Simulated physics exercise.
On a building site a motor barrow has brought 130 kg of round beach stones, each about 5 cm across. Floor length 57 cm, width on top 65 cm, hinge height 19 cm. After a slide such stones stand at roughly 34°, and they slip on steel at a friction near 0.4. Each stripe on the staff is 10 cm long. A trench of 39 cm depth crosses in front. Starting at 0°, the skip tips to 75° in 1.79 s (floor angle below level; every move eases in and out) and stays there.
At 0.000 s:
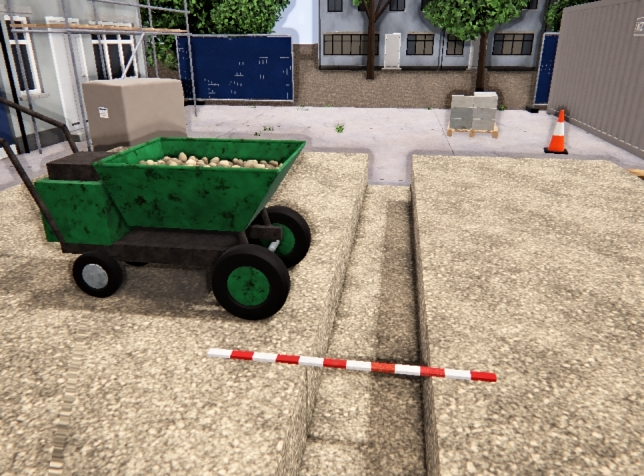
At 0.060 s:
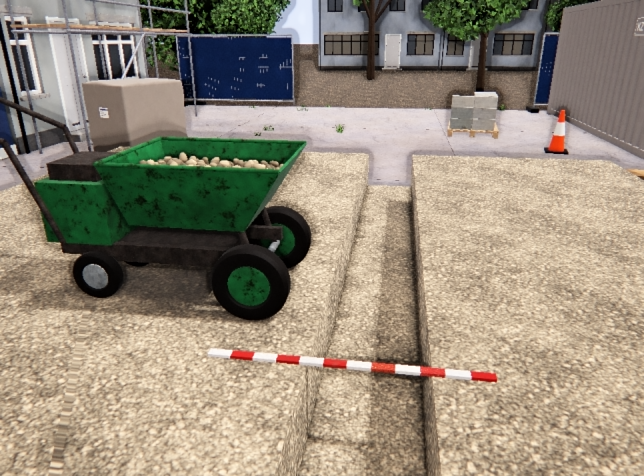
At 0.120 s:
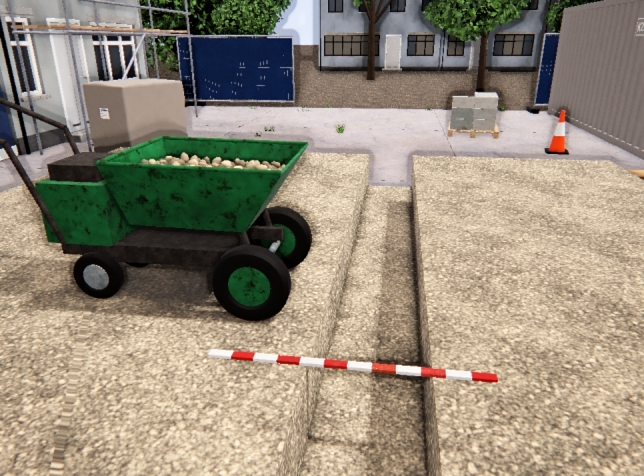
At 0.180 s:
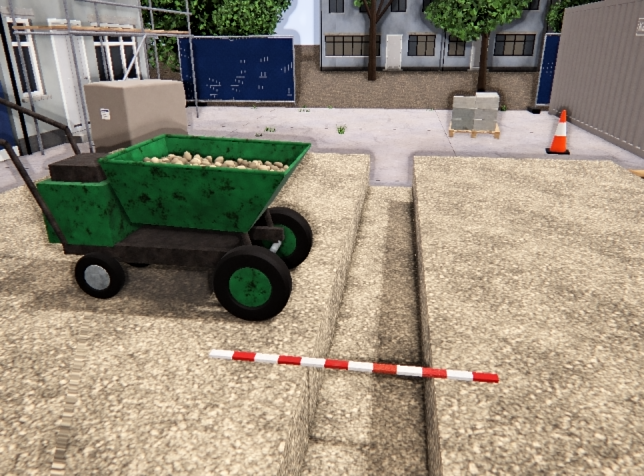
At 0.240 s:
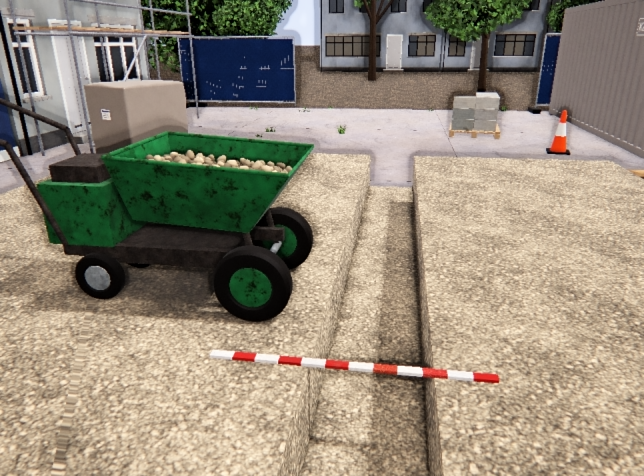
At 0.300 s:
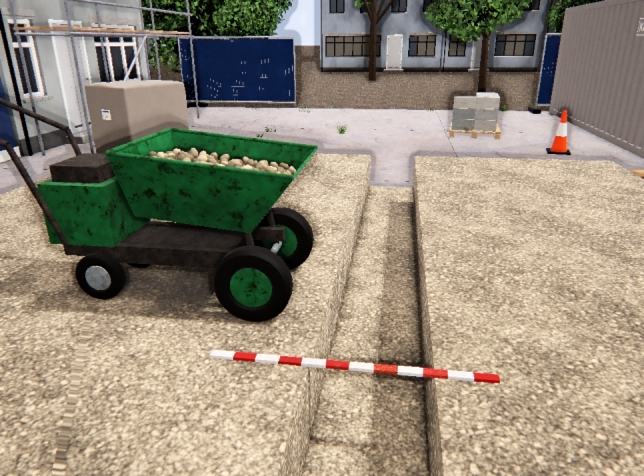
On a building site, a green motor barrow loaded with round stones stood beside a trench with a red-and-white staff across it, and its skip slowly tilted forward a little, towards the right.
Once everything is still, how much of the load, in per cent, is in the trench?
Roughly 79 per cent ends in the trench.
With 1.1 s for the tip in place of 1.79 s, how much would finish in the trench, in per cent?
It would be near 70 per cent.
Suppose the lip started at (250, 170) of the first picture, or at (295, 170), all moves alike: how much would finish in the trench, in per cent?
Near 100 per cent from the first place, 60 from the second.
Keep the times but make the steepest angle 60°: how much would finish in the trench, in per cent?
Then about 60 per cent.
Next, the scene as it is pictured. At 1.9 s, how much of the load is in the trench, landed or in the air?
About 45 per cent by then.
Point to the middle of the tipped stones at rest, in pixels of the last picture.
Around (402, 350).
After 1.3 s the floor is at 63°; 99 % in the skip, 1 % in the trench; the foremost stones are at (395, 263).
After 1.9 s the floor is at 75°; 38 % in the skip, 46 % in the trench, 17 % past the trench; the foremost stones are at (529, 304).
After 2.2 s the floor is at 75°; 15 % in the skip, 64 % in the trench, 21 % past the trench; the foremost stones are at (590, 305).
After 4.2 s the floor is at 75°; 0 % in the skip, 79 % in the trench, 21 % past the trench; the foremost stones are at (604, 296).
